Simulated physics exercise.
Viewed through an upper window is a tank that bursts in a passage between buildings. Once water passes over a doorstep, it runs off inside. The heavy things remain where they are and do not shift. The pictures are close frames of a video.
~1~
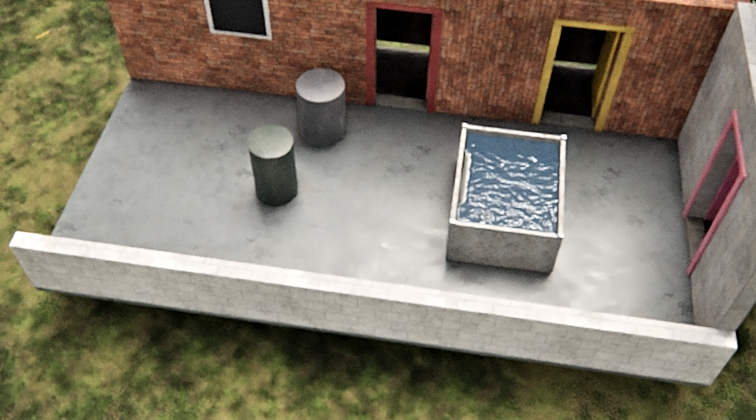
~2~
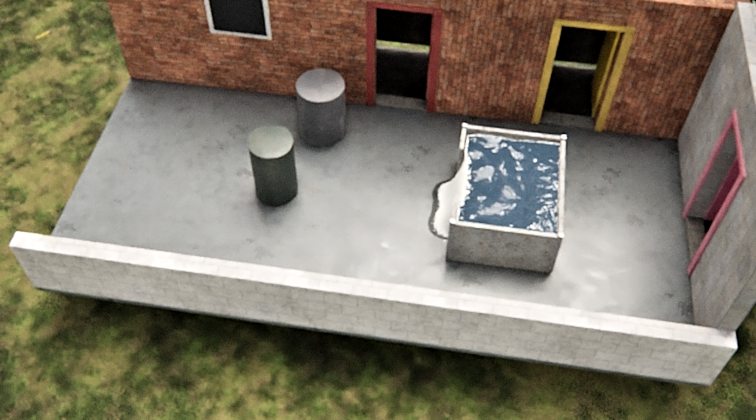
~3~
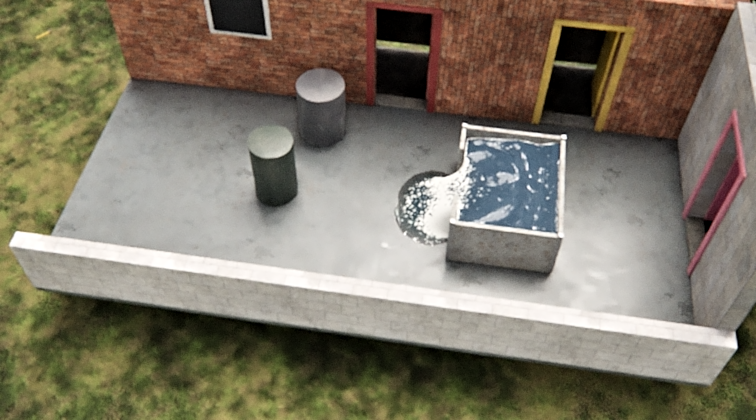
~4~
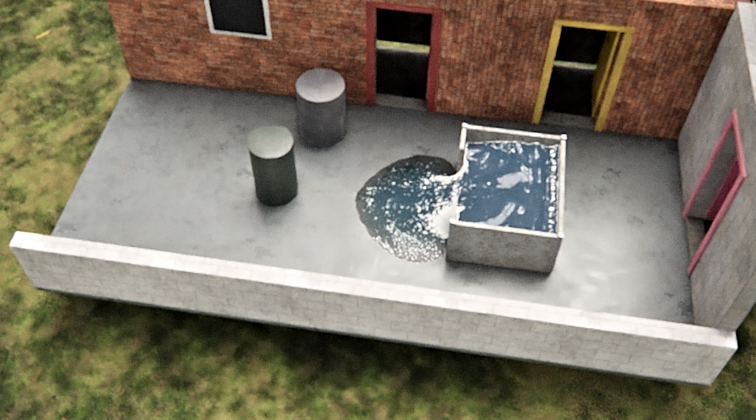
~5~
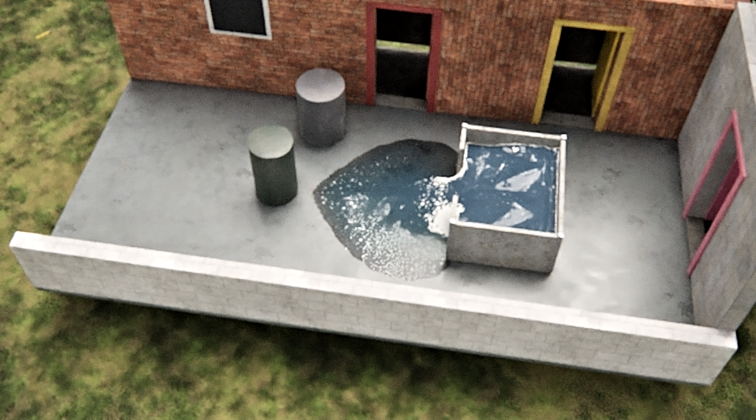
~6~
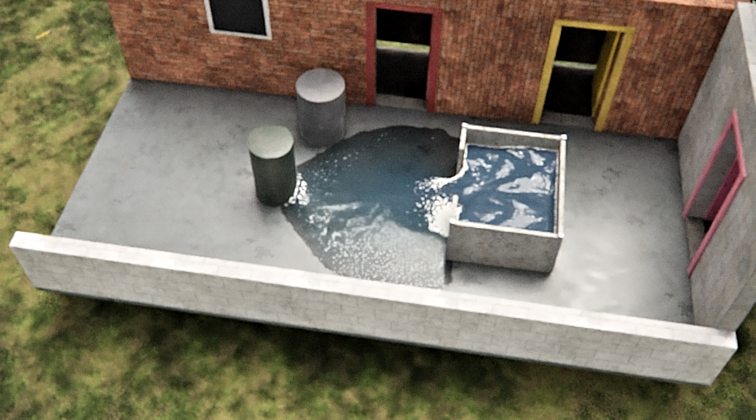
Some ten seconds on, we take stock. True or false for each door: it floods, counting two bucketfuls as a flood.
Red door - true; yellow door - false; pink door - false.
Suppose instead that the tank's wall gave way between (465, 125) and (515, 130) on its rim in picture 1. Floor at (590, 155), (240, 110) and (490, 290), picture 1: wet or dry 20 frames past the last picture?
Going through them one by one, I'd say waterlogged, then waterlogged, then high and dry.
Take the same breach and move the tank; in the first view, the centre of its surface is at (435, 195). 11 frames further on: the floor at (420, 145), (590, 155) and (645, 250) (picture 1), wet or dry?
Result: Spared; spared; spared.
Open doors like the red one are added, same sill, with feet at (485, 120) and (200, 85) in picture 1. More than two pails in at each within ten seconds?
Below, above.
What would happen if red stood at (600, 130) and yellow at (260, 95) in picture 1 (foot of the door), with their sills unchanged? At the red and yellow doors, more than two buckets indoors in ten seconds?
In that case the red door stays inside the limit and the yellow door stays inside the limit.
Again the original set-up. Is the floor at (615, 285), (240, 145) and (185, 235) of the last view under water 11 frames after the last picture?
Taking them as listed, they are spared, waterlogged and waterlogged.
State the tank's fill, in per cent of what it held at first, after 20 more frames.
Around 28 percent.
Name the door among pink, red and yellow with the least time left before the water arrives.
I'd say the red one.
A moment on, water covers 35 % of the floor; the red door wet at the sill, nothing in, the yellow door not reached, the pink door not reached.
Next, water covers 55 % of the floor; the red door under two buckets in, the yellow door not reached, the pink door not reached.
Then, water covers 65 % of the floor; the red door over two buckets in, the yellow door not reached, the pink door not reached.
Later, water covers 60 % of the floor; the red door over two buckets in, the yellow door not reached, the pink door not reached.
In the end, water covers 60 % of the floor; the red door over two buckets in, the yellow door wet at the sill, nothing in, the pink door not reached.
